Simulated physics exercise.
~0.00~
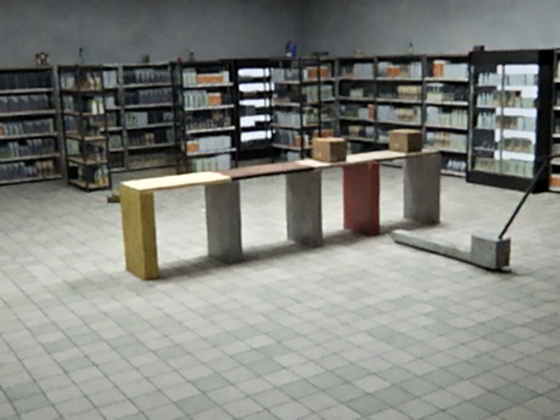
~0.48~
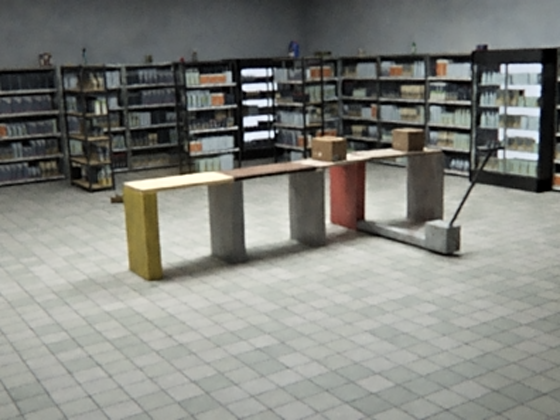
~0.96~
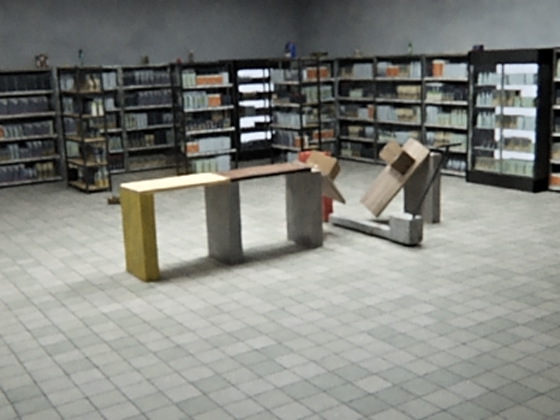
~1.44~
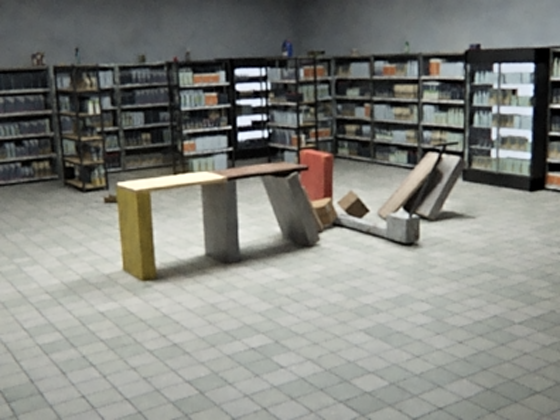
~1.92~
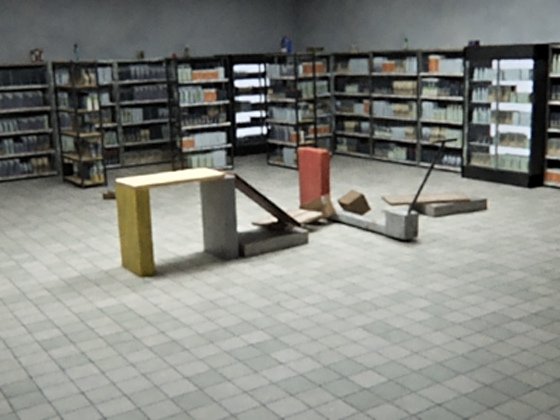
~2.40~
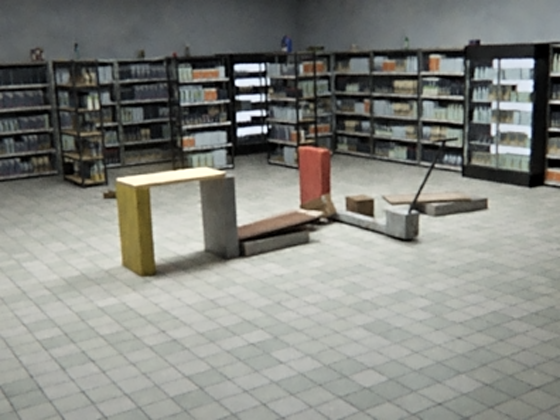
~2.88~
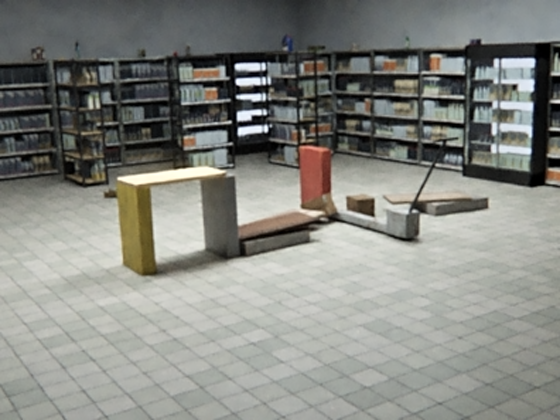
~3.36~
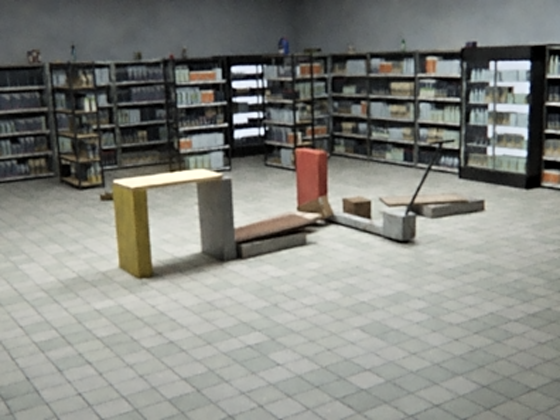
A floor jack slides left into the red upright, and most of the board row collapses.
